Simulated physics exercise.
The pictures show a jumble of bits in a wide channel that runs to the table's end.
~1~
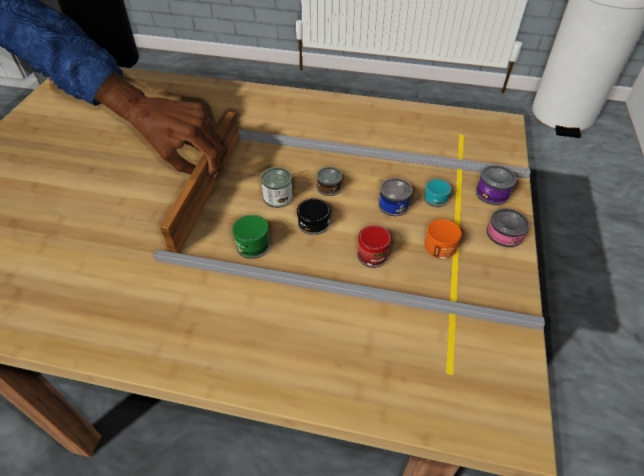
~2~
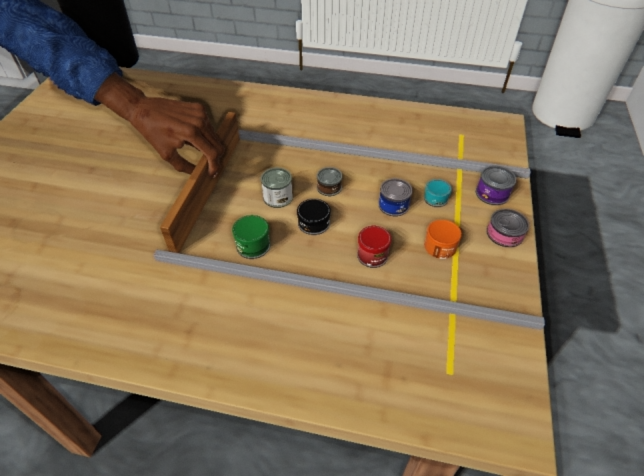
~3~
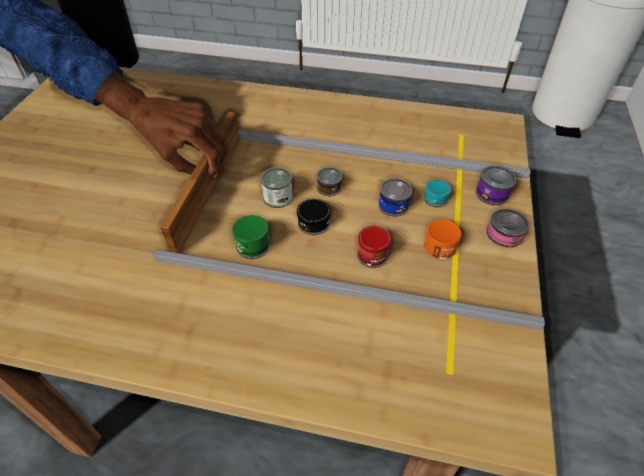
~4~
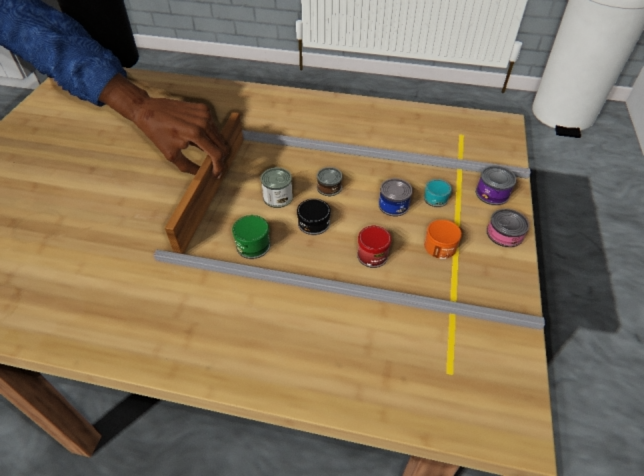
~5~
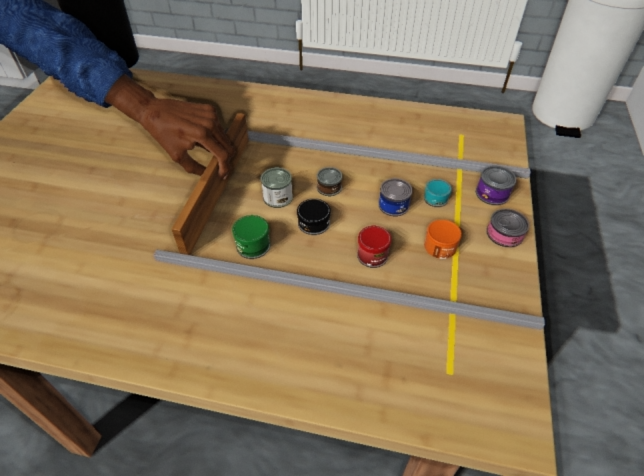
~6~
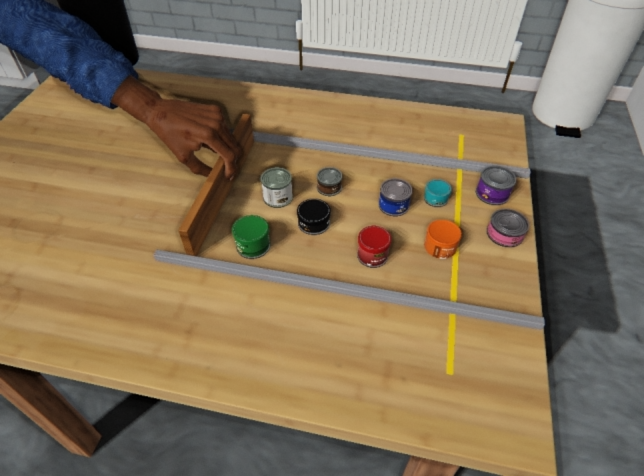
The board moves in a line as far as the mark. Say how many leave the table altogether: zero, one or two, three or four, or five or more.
Outcome: The number that fall off is zero.
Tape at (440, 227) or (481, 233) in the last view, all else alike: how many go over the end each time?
Down on the floor: 0 and 1.
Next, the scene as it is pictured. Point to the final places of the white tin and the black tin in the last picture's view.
Near (475, 218) and (475, 246).
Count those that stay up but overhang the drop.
That would be 1.
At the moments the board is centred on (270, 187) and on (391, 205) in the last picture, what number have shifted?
First 2, then 8.
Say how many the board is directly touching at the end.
It touches 5.
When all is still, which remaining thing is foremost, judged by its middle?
The pink pot.
Early on, none off yet; pink pot at rest near (507, 228); purple pot at rest near (496, 185); orange tub at rest near (442, 239).
Finally, the number that fall off is zero.
